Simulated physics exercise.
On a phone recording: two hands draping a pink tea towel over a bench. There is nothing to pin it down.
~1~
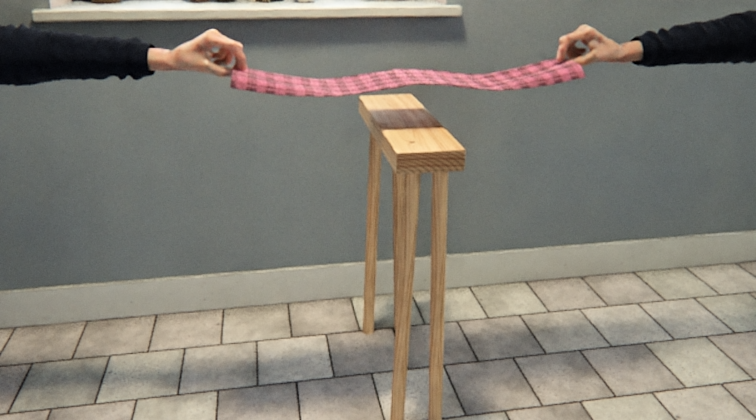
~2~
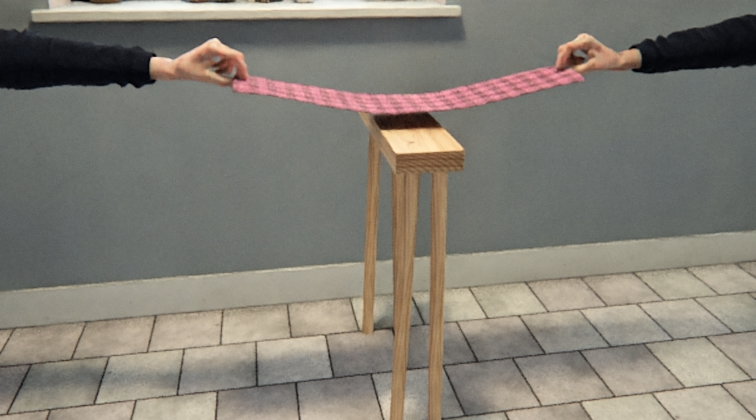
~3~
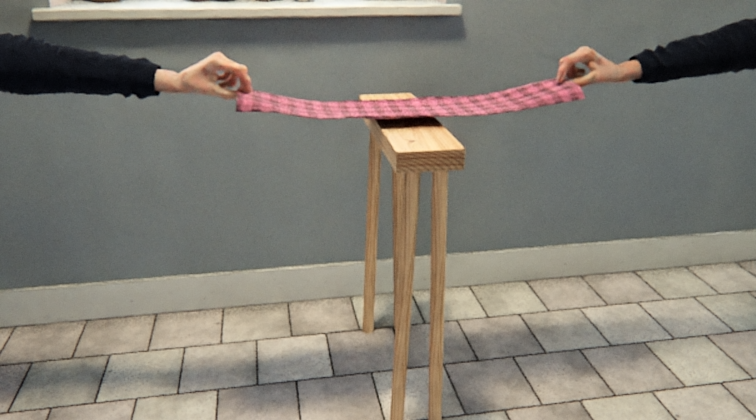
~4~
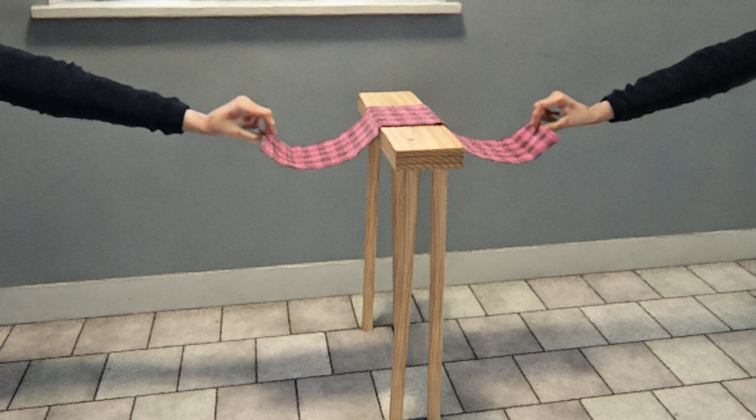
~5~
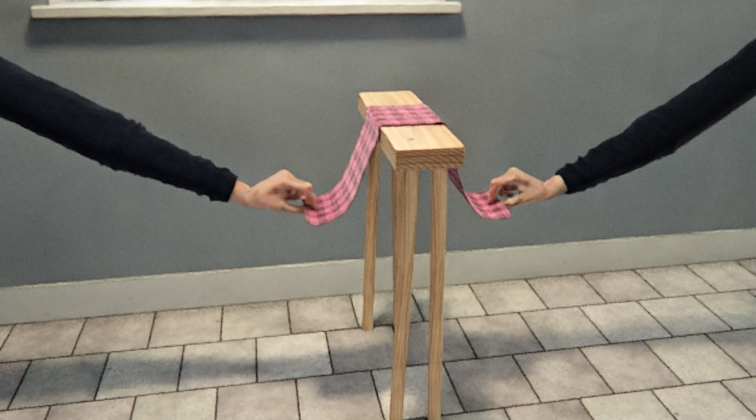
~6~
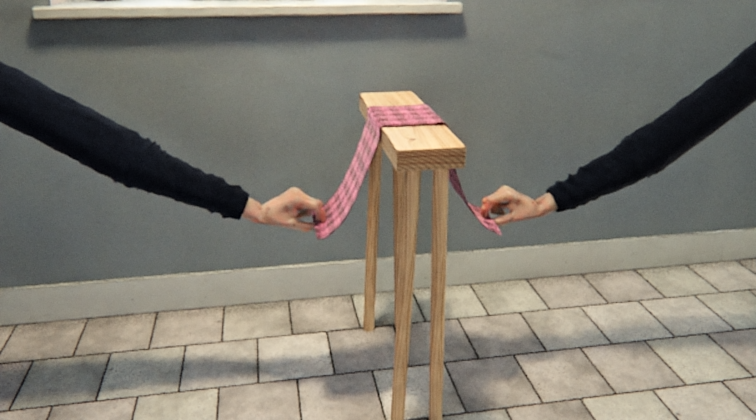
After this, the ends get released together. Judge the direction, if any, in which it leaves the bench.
I think it is going to stay up there.
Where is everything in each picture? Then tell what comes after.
Left end (237, 89); right end (580, 78); top of the bench (431, 156), in the first frame.
Left end (240, 92); right end (580, 81), in the second frame.
Left end (242, 112); right end (580, 100); top of the bench (431, 155), in the third frame.
Left end (264, 153); right end (556, 142), in the fourth frame.
Left end (311, 225); right end (507, 218), in the fifth frame.
Left end (323, 239); right end (497, 234); both sides about alike, in the sixth frame.
Then, 0.74 s after the last picture, tea towel hanging on both sides, left end near (372, 240), right end near (422, 245).
Then, 1.64 s after the last picture, tea towel hanging on both sides, left end near (369, 240), right end near (427, 245).
At rest, tea towel hanging on both sides, left end near (364, 240), right end near (434, 244). The pink tea towel hangs there.
